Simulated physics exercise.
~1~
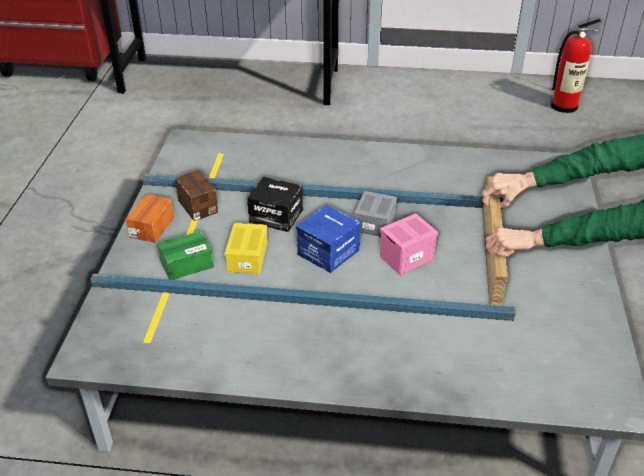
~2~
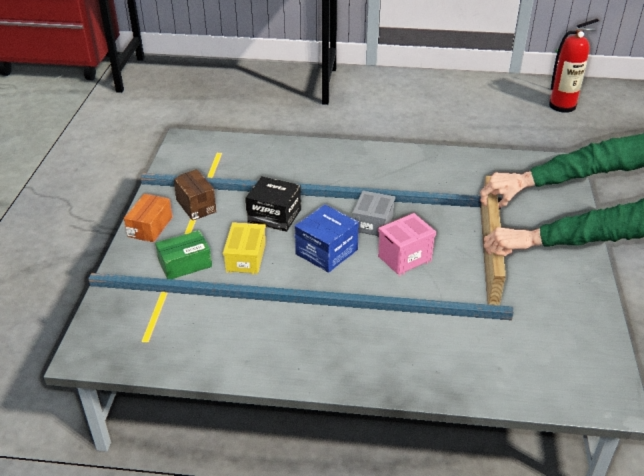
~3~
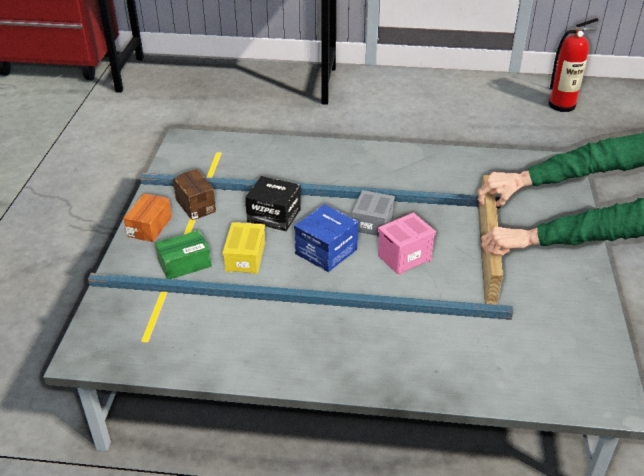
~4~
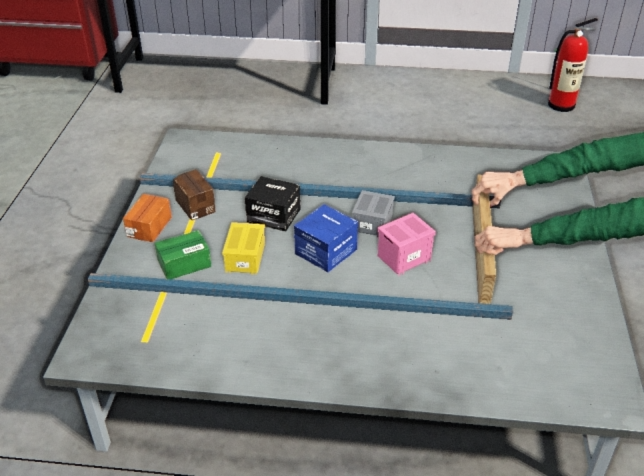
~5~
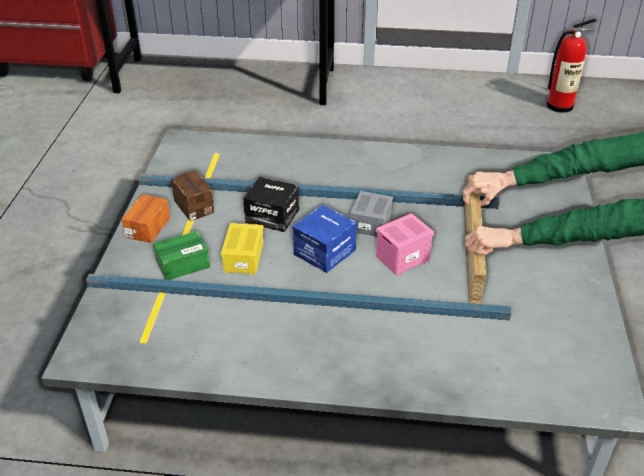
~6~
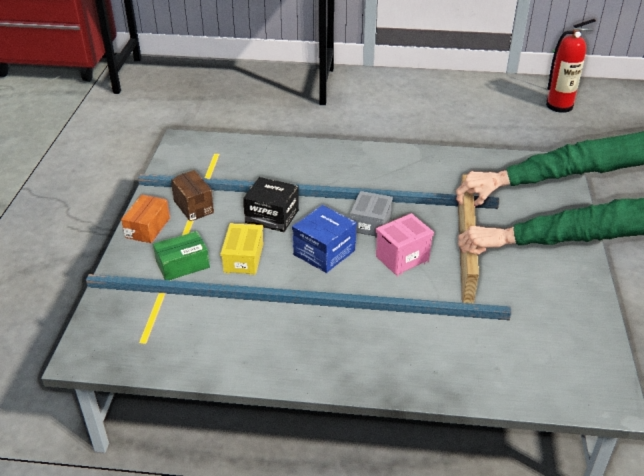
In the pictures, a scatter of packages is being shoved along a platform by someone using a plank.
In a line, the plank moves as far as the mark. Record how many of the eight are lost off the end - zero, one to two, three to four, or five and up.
Lost off the end: Three to four.
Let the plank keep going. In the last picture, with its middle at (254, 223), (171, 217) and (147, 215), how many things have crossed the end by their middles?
Counts by place: 0 / 5 / 6.
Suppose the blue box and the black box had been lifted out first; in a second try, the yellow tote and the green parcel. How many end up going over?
First try: 1 fallen; other try: 2.
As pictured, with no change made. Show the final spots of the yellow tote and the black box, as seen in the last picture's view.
They finish at roughly (111, 247) and (136, 190) respectively.
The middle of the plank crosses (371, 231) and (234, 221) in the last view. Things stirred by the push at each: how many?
Tally: First 3; then 8.
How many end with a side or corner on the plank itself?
Count recorded: 2.
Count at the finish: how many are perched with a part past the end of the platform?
Overhanging: 3.
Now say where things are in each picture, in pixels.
Orange parcel (151, 218); brown box (197, 195); green parcel (186, 255); plank (494, 240); tape (189, 234), in the first frame.
Brown box (195, 195); black box (274, 204), in the second frame.
Green parcel (183, 254); yellow tote (245, 248), in the third frame.
Orange parcel (148, 218); pink tote (405, 245), in the fourth frame.
Brown box (193, 195); plank (474, 238), in the fifth frame.
Orange parcel (146, 219); brown box (192, 195); green parcel (182, 256); plank (467, 238); tape (185, 235), in the sixth frame.
Early on, none off yet; orange parcel at rest near (146, 219); brown box at rest near (192, 195); green parcel at rest near (182, 256).
A while later, none off yet; orange parcel at rest near (146, 219); brown box at rest near (192, 195); green parcel moving near (180, 256).
Further along, none off yet; orange parcel travelled about its own width near (120, 225); brown box travelled about its own width near (144, 199); green parcel travelled about its own width near (115, 255).
Finally, the number that fall off is three or four; lost, green parcel, brown box and orange parcel.
